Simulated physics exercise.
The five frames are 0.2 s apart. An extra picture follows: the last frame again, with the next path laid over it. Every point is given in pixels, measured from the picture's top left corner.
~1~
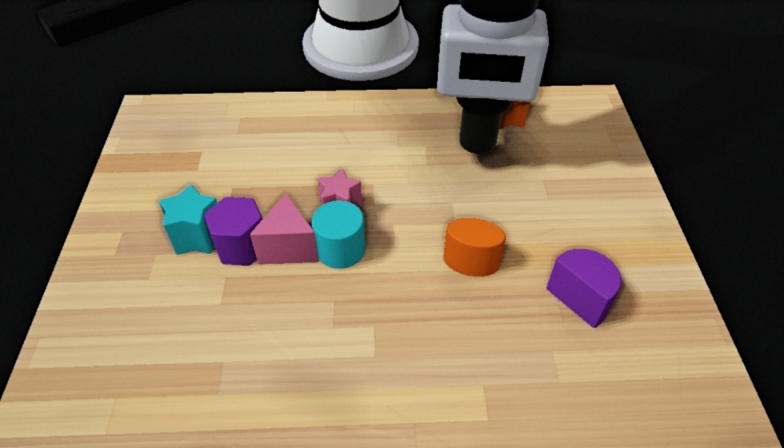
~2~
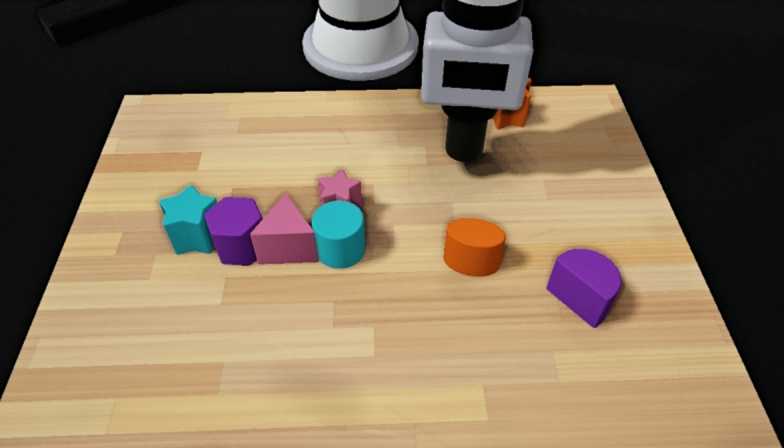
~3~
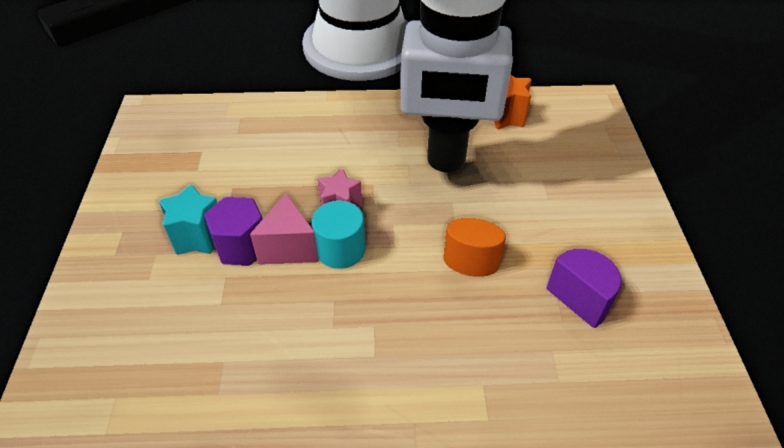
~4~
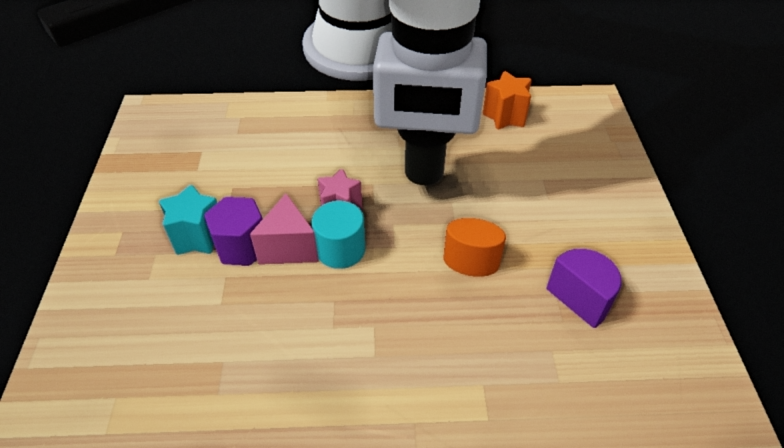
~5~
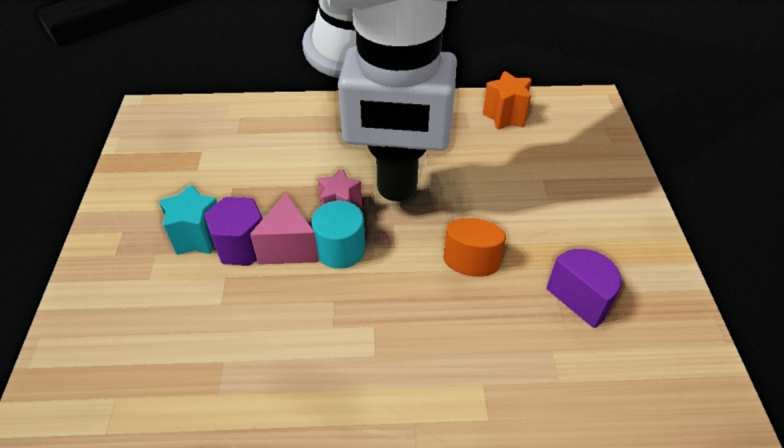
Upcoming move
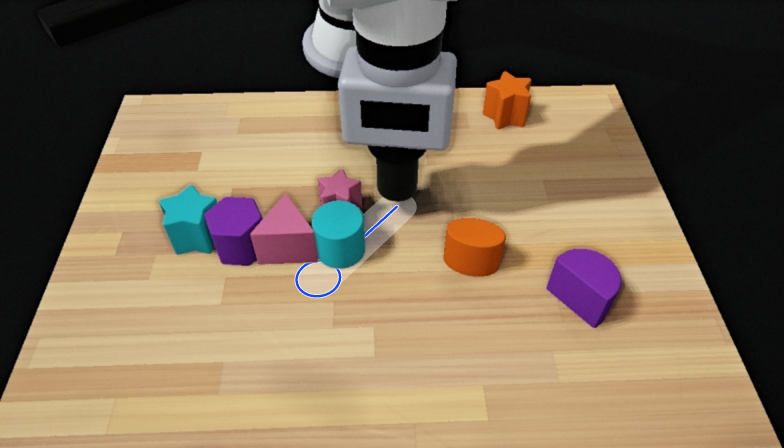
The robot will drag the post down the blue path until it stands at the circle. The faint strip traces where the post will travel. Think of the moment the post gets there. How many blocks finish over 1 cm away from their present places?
I'd say two blocks get moved.
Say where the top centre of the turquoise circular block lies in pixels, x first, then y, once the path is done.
Put as a pixel place, it's (286, 285).
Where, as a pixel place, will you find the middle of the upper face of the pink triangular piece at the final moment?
(259, 251)
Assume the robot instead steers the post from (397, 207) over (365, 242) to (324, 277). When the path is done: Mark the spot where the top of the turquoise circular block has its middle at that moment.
Its top middle will sit at (287, 281).
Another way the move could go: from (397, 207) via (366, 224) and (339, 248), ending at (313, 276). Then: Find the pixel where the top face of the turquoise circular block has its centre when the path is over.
At (302, 287).
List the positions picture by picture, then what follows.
The first picture shows post tip (478, 143); block tops, purple six-sided block (233, 215); pink triangular piece (283, 219); turquoise circular block (338, 218); pink star (338, 184).
The second picture shows post (464, 151); blocks unchanged.
The third picture shows post (446, 161); blocks unchanged.
The fourth picture shows post (424, 173); blocks unchanged.
The fifth picture shows post (397, 189); purple six-sided block (233, 215); pink triangular piece (283, 219); turquoise circular block (338, 218); pink star (338, 184).
Path on the board, straight from (397, 207) to (318, 278).
What follows on the original path. One third of the way, post (371, 212); turquoise circular block (334, 222).
Two thirds of the way, post (344, 236); purple six-sided block (228, 214), turned 15° clockwise; pink triangular piece (266, 245), turned 55° clockwise; turquoise circular block (311, 254); pink star (335, 186), turned 20° clockwise.
At the end, post (316, 261); purple six-sided block (228, 214), turned 15° clockwise; pink triangular piece (259, 251), turned 65° clockwise; turquoise circular block (286, 285); pink star (335, 186), turned 20° clockwise.
